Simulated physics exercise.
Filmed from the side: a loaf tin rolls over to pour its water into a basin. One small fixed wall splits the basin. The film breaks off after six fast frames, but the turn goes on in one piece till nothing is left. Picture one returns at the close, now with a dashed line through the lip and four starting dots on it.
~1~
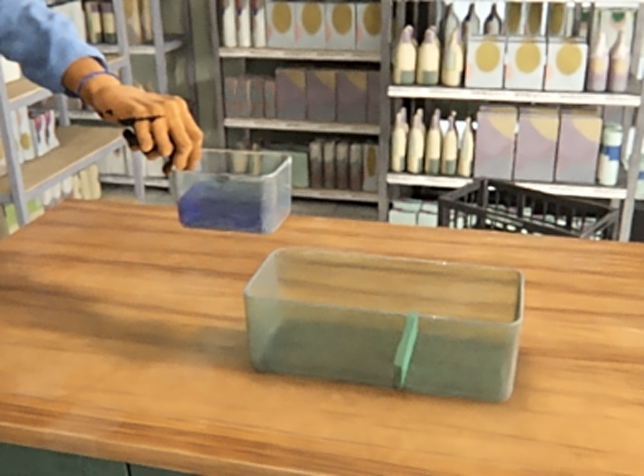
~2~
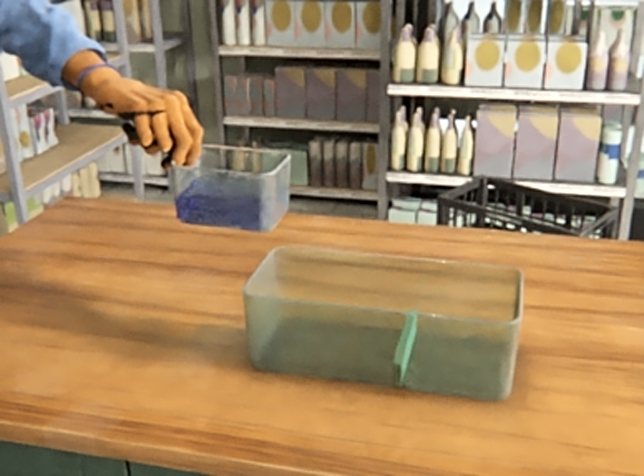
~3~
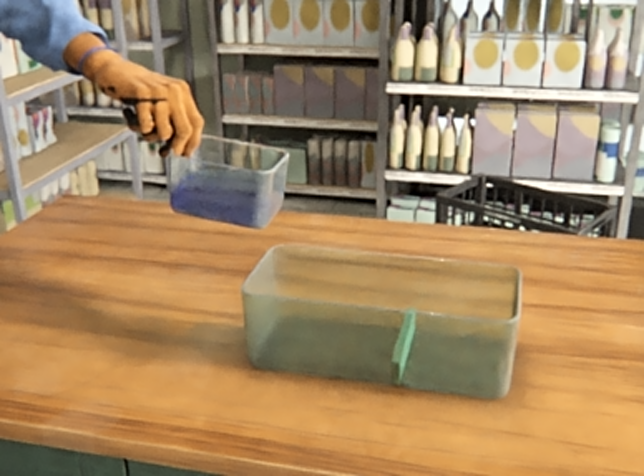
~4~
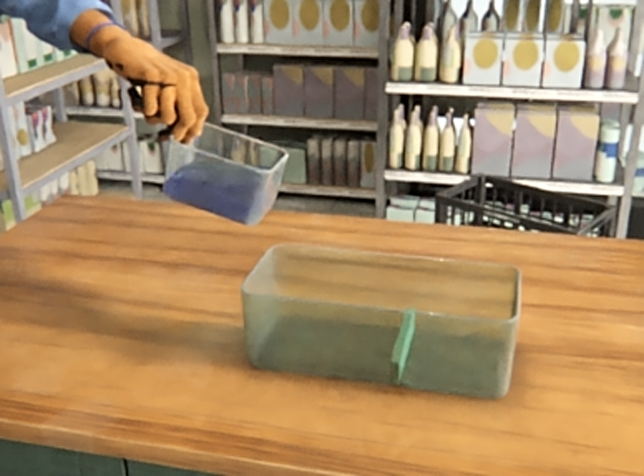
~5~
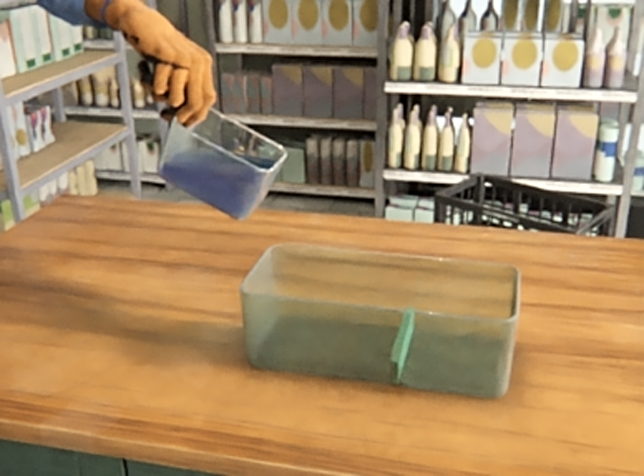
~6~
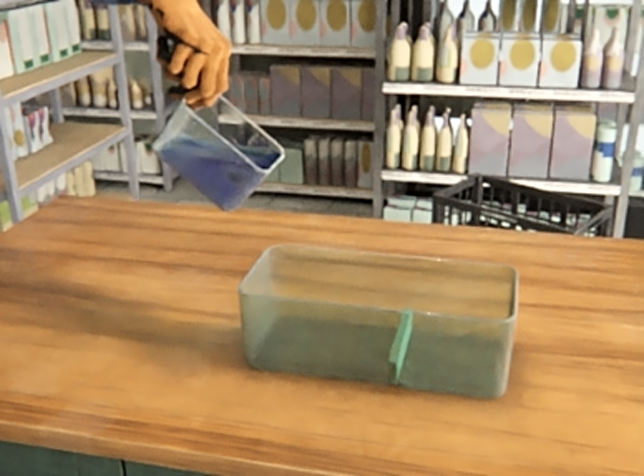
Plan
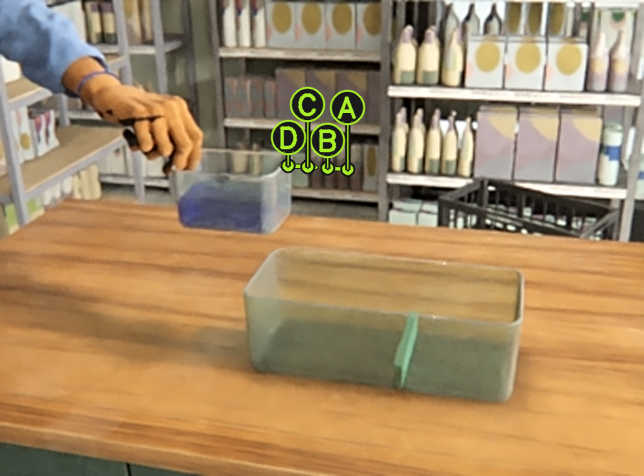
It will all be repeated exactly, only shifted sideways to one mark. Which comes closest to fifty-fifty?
The best dot is B.
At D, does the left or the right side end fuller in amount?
The left side.
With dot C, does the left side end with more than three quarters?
Yes, it does.
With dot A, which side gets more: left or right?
More ends on the right.
On the marked copy, A at (347, 169); B at (327, 168); C at (307, 166); D at (288, 165).
With A, about 10 % ends left of the wall and 89 % right of it.
With B, about 44 % ends left of the wall and 55 % right of it.
With C, about 89 % ends left of the wall and 9 % right of it; 3 % is lost outside.
With D, about 87 % ends left of the wall and 11 % right of it.
